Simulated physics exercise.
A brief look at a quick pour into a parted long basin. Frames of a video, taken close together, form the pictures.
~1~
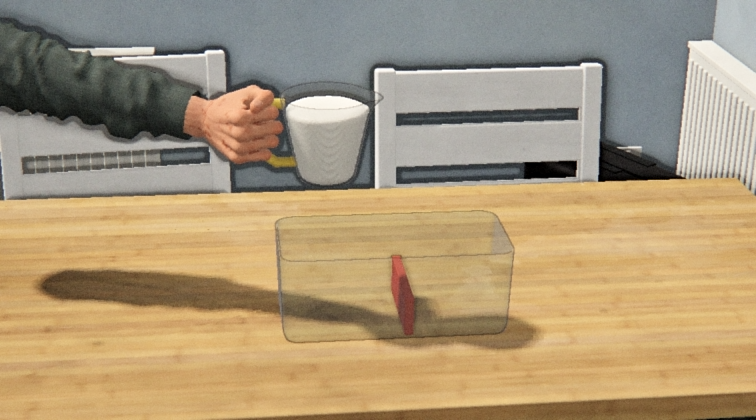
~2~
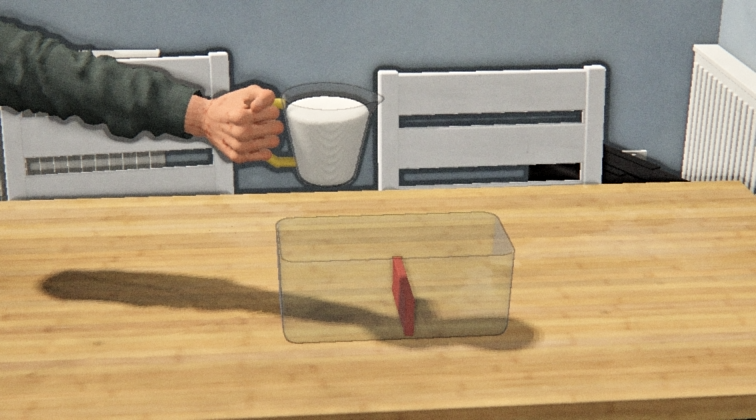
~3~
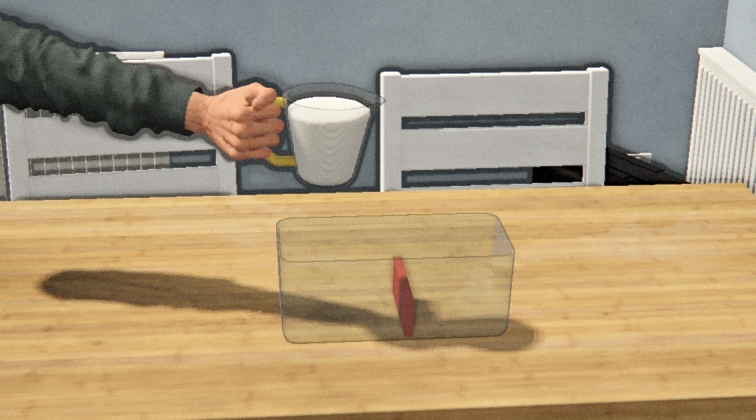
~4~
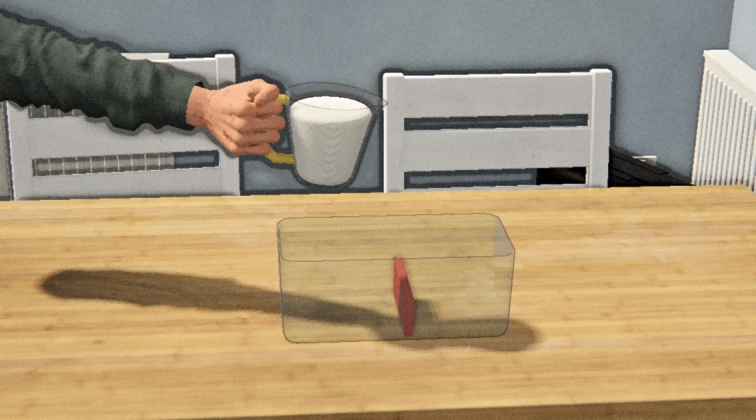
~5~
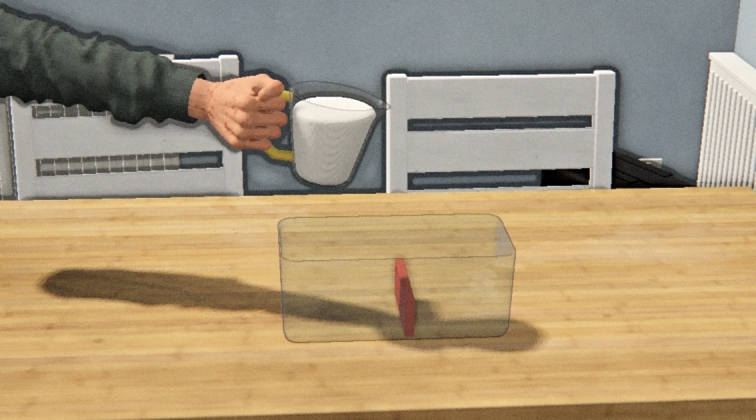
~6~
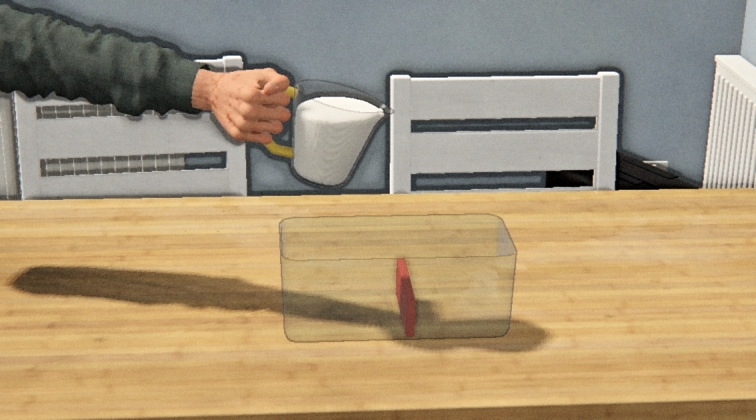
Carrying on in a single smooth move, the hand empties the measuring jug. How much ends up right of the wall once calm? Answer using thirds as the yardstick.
Over two thirds of it.
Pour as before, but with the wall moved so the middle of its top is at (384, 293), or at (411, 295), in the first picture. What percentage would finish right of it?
I'd expect near 90 percent the first time and near 65 percent the next.
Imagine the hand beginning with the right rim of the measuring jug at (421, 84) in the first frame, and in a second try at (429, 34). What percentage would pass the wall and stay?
Roughly 85 % and 80 %.
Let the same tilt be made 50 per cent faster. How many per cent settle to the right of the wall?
It comes to about 75 per cent.
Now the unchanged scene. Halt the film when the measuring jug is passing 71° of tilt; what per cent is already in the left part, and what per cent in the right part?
Left part: Around 0 %. Right part: Around 10 %.
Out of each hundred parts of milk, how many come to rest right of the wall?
Roughly 85 percent of it.
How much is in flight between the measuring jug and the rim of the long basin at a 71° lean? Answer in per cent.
About 25 per cent.
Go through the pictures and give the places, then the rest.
In the first picture, it leans 0°; its right rim is at (384, 96); the milk meets the walls at (285, 109) and (369, 106); the long basin's rim runs from (278, 241) to (505, 233); the wall's top is at (403, 278).
In the second picture, it leans 1°; its right rim is at (384, 97); the milk meets the walls at (286, 108) and (369, 108).
In the third picture, it leans 2°; its right rim is at (386, 99); the milk meets the walls at (287, 108) and (370, 109).
In the fourth picture, it leans 5°; its right rim is at (388, 102); the milk meets the walls at (290, 107) and (372, 109).
In the fifth picture, it leans 9°; its right rim is at (391, 105); the milk meets the walls at (293, 107) and (376, 109).
In the sixth picture, it leans 14°; its right rim is at (395, 110); the milk meets the walls at (296, 108) and (383, 110).
A moment on, the measuring jug is tipped part way and 64 per cent is still to pour, 0 is left of the wall and 12 right of it.
Next, the measuring jug is tipped right over and 9 per cent is still to pour, 5 is left of the wall and 73 right of it.
Then the measuring jug is tipped right over and 0 per cent is still to pour, 15 is left of the wall and 84 right of it.
Later the measuring jug is tipped right over and 0 per cent is still to pour, 15 is left of the wall and 84 right of it.
Finally, 15 per cent lies left of the wall, 84 right of it and 1 outside.
